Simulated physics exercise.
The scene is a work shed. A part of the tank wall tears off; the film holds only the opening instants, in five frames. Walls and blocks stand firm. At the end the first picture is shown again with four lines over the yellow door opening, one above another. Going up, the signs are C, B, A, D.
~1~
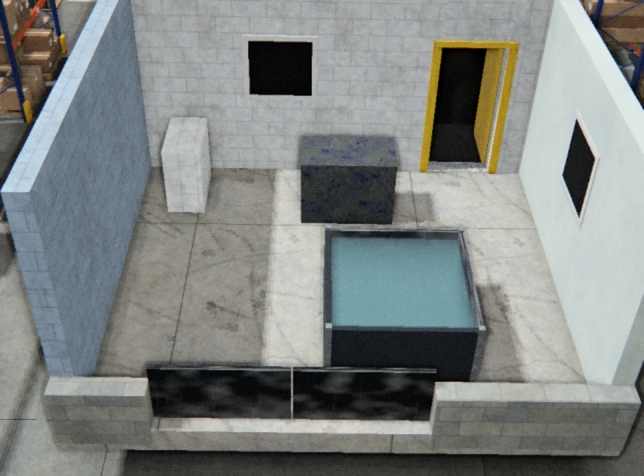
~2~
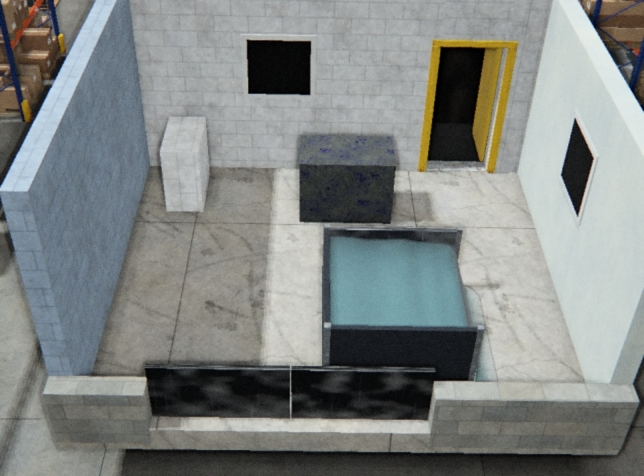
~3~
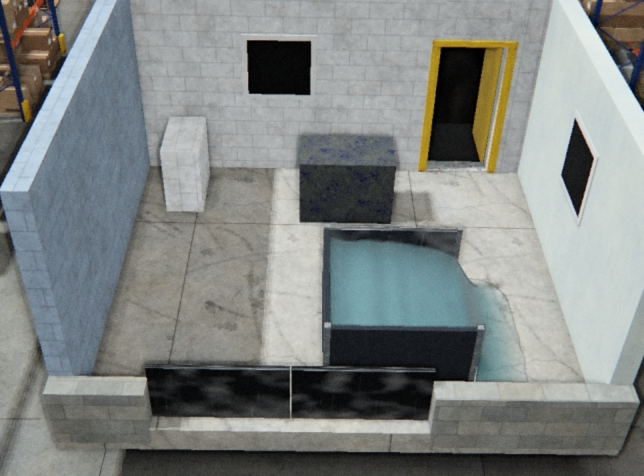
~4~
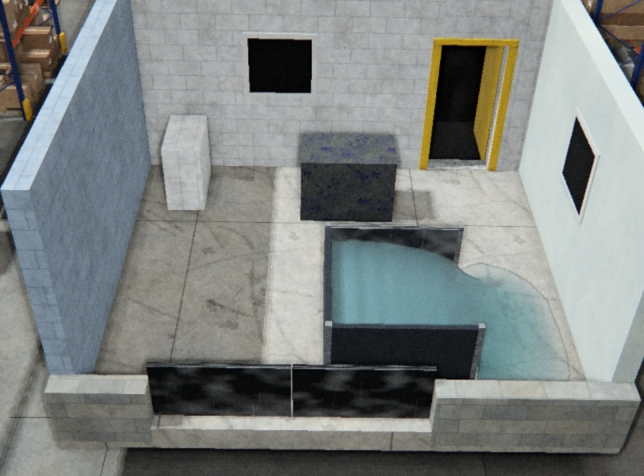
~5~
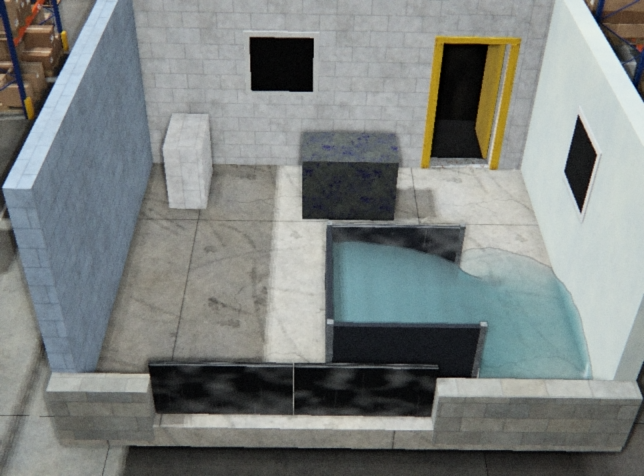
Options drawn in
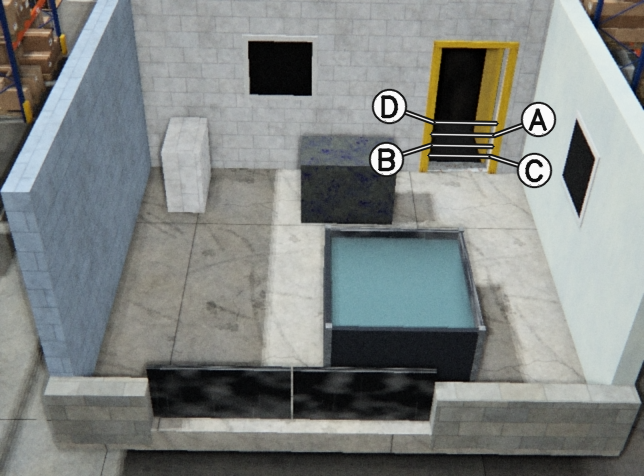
Water pours out of the tank's open right side and spreads across the shed floor.
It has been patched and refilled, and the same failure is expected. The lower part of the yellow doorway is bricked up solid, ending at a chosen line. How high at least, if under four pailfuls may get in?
It is C.
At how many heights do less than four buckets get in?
All of them.
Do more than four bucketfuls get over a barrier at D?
No, that is safe.
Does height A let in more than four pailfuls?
No, not at all.
On the marked copy, A at (463, 134); B at (461, 145); C at (460, 155); D at (464, 122); from the bottom up C, B, A, D.
Choosing A, nothing gets over.
Choosing B, nothing gets over.
Choosing C, a bucket or two gets in.
Choosing D, nothing gets over.
